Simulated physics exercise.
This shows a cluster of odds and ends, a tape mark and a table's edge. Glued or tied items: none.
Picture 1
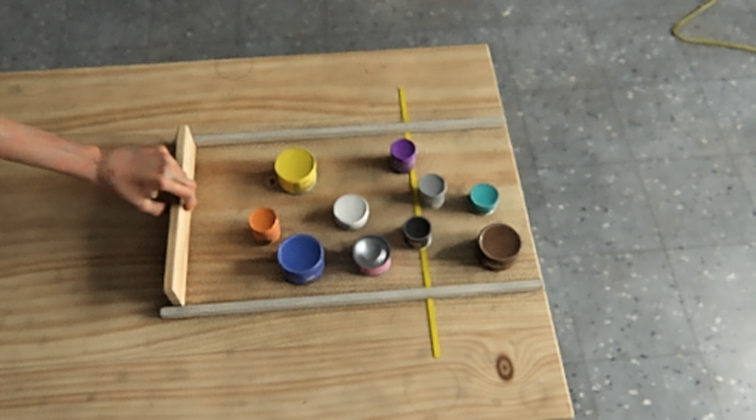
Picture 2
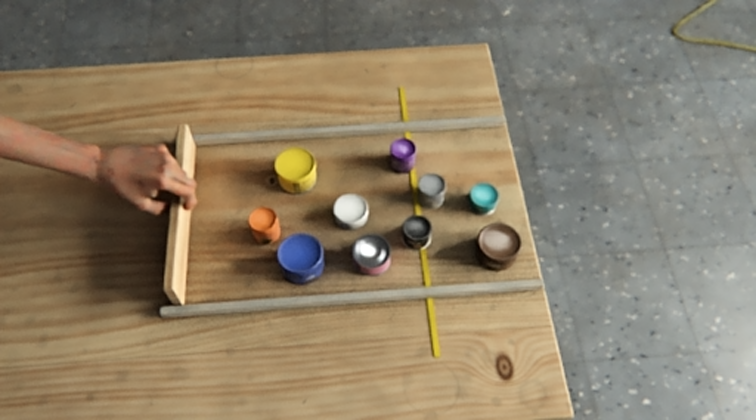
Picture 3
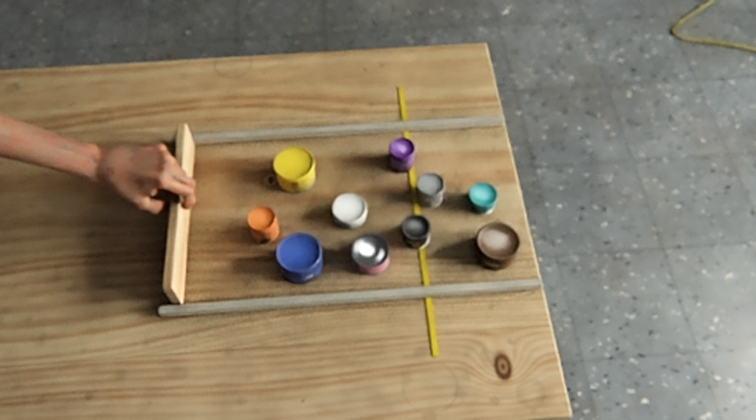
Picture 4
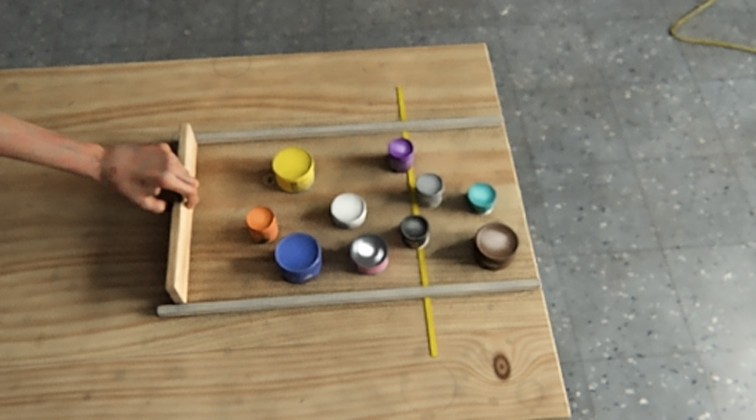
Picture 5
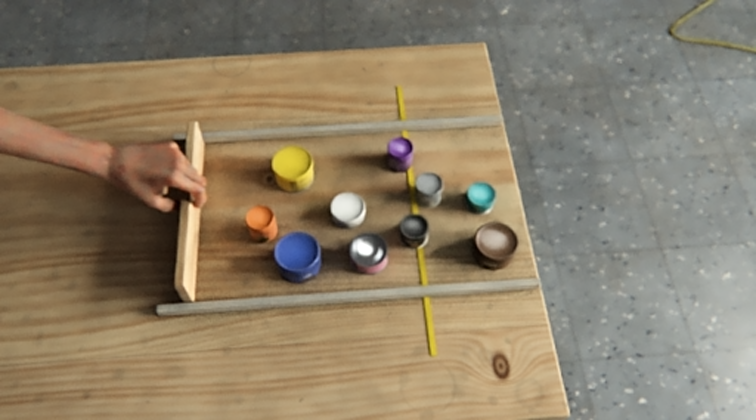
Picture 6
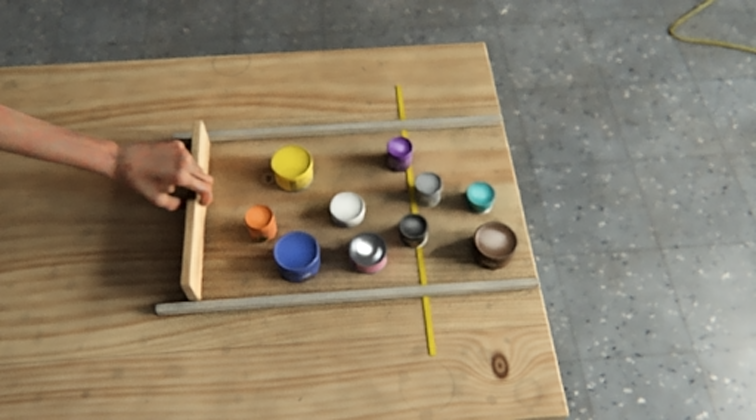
A hand slides a wooden board slightly right toward colorful pots that stay in place.
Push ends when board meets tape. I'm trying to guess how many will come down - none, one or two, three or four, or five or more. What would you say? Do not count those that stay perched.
I expect the drop count to stay at nothing.
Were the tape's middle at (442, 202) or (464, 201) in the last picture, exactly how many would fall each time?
The first gives 1 and the second gives 1.
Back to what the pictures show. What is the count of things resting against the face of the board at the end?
Contact count: 4.
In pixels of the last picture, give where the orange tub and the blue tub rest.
I'd put one at around (430, 217) and the other at around (443, 251).
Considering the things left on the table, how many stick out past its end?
That comes to 1 of them.
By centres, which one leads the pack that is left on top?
It's the brown tub that ends nearest.
Soon after, none off yet; brown tub at rest near (494, 246); turquoise tin at rest near (480, 198); grey pot at rest near (428, 190).
At rest, the number that fall off is zero.
